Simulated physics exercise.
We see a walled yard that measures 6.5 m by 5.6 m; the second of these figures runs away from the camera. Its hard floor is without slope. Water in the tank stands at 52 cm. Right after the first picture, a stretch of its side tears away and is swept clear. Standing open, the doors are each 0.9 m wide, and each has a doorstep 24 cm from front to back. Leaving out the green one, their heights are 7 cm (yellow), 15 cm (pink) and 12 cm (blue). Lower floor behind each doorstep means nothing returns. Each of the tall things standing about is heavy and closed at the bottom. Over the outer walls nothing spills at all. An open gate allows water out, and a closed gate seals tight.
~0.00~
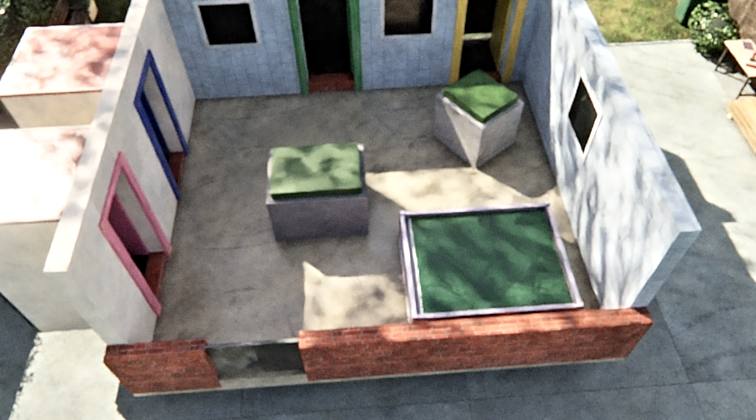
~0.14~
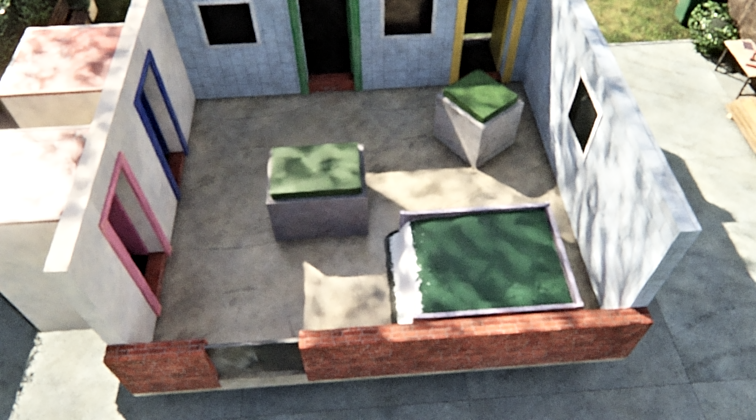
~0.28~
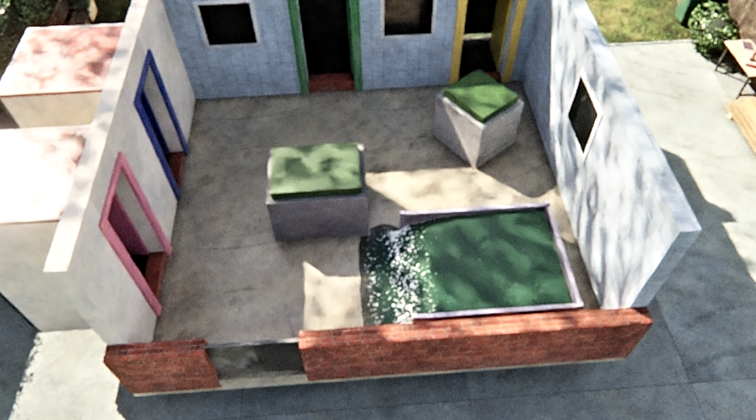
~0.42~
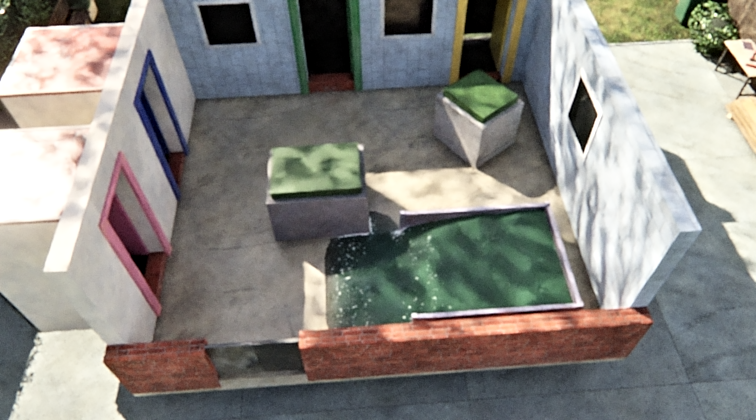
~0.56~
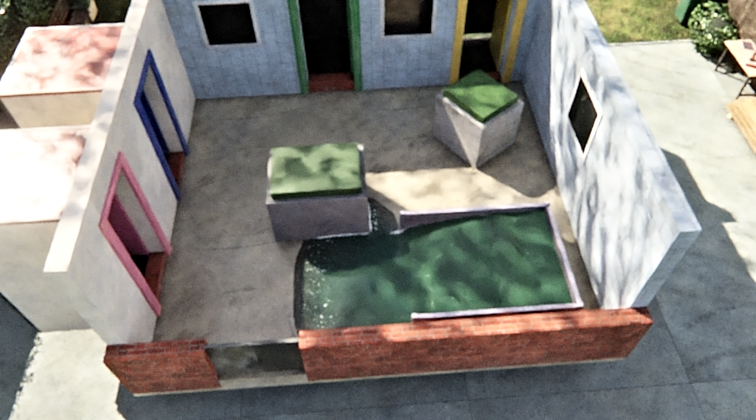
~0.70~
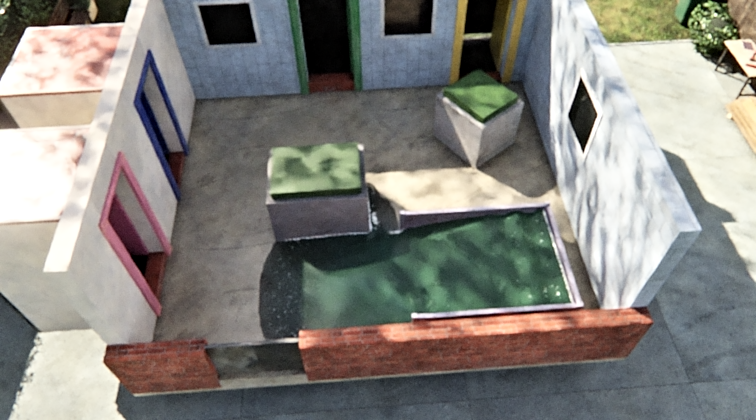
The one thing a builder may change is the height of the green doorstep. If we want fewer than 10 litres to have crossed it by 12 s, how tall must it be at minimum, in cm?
It needs to be roughly 6.5 cm tall.
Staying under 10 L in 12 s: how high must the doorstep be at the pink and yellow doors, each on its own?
You'd want some 27 cm at pink and some 6.5 cm at yellow.
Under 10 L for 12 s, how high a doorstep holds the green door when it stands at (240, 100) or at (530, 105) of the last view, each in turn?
In turn: About 14.0 cm, about 8.5 cm.
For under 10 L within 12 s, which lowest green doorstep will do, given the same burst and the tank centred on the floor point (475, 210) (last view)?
New minimum height: Approx. 12.0 cm.
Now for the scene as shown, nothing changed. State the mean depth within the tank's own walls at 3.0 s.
It averages near 14 cm.
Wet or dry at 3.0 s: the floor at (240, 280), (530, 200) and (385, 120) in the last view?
Listed order - soaked through, unwetted, soaked through.
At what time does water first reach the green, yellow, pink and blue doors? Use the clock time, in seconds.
For green it's 4.5 s, for yellow 6.0 s, for pink 1.2 s, and for blue 2.2 s.
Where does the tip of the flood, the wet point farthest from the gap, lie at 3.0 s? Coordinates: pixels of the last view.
Somewhere near the pixel (192, 125).
After 1.4 s water covers 30 % of the floor, deepest (22 cm) near (404, 316); it has not reached the green door.
After 3.0 s water covers 40 % of the floor, deepest (33 cm) near (149, 369); it has not reached the green door.
After 12.0 s water covers 100 % of the floor, deepest (10 cm) near (515, 87); 4 cm at the green door, 0 litres in over its 25 cm doorstep.
At the green door as built, the water arrived by 4.3 s and peaked near 11 cm at 6.2 s.
With a doorstep of 5.5 cm, 16 litres would have come in within the 12 s; with 7.5 cm, 5 litres. So under 10 litres takes about 6.5 cm.
